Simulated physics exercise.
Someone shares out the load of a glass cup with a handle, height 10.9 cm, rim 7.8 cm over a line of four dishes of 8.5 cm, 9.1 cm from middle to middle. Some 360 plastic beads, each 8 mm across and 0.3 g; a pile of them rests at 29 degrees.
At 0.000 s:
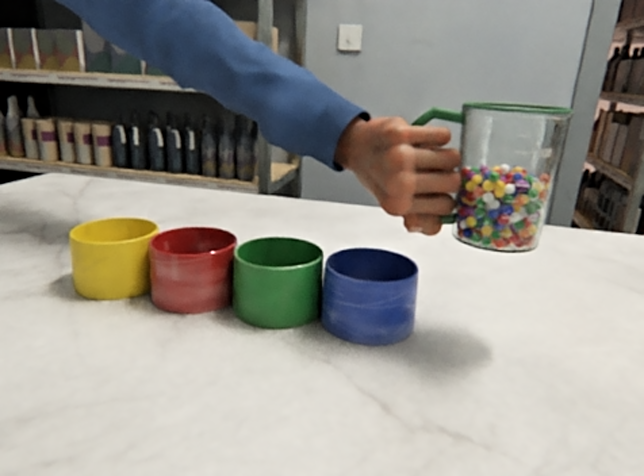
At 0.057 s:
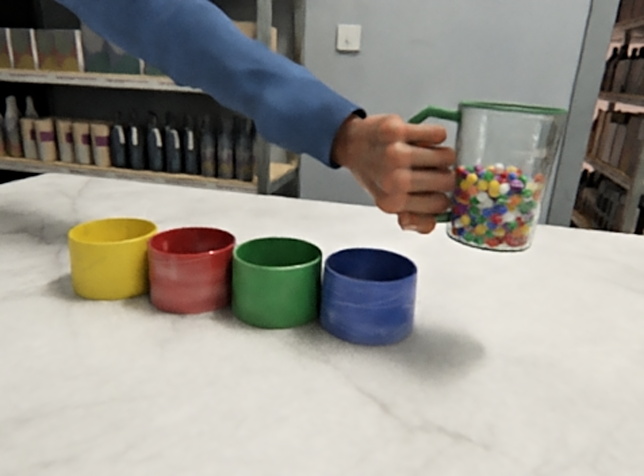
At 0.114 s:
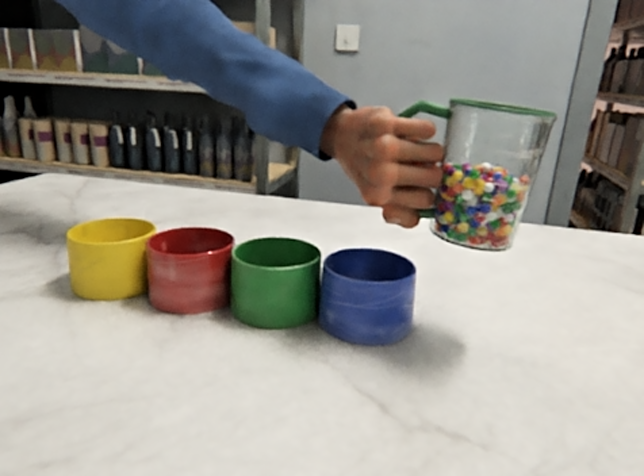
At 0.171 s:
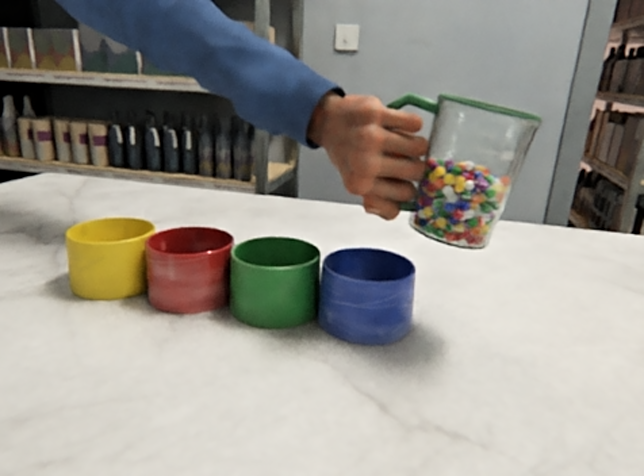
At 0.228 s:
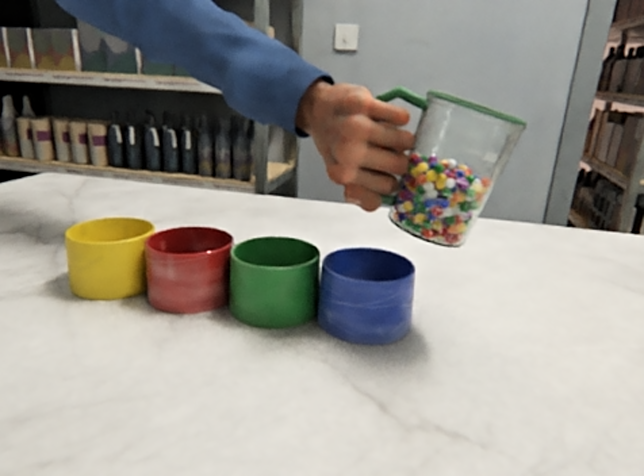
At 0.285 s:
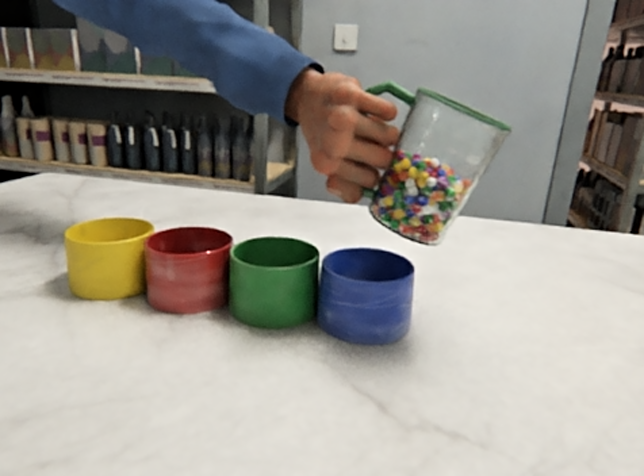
A hand in a blue sleeve held a clear cup of colorful beads by its green handle, moved it left toward a row of yellow, red, green and blue dishes, and tilted it rightward.
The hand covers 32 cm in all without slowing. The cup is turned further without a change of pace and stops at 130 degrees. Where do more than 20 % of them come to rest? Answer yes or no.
Red: Yes, blue: No, green: No, yellow: No, counter: No.
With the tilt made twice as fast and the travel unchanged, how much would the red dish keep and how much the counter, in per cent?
Then: Red 0, counter 10.
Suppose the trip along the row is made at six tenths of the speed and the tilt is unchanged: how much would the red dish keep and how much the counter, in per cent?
Red 0; counter 10.
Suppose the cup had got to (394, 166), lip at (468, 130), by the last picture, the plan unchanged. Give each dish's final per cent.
Red 90; blue 0; green 10; yellow 0.
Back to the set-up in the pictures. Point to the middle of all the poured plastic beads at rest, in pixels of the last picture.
Around (198, 273).
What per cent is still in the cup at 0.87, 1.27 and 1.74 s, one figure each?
In turn: 100, 95, 0.
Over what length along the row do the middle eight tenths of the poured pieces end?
About 6 cm.
After 0.87 s, tilt 72 degrees; cup holds 100 %.
After 1.27 s, tilt 107 degrees; cup holds 95 %, green 5 %.
Then, at 1.74 s, tilt 130 degrees; cup holds 0 %, red 90 %, green 5 %.
By 2.6 s all is still; red 90 %, blue 0 %, green 5 %, yellow 0 %, counter 5 %.
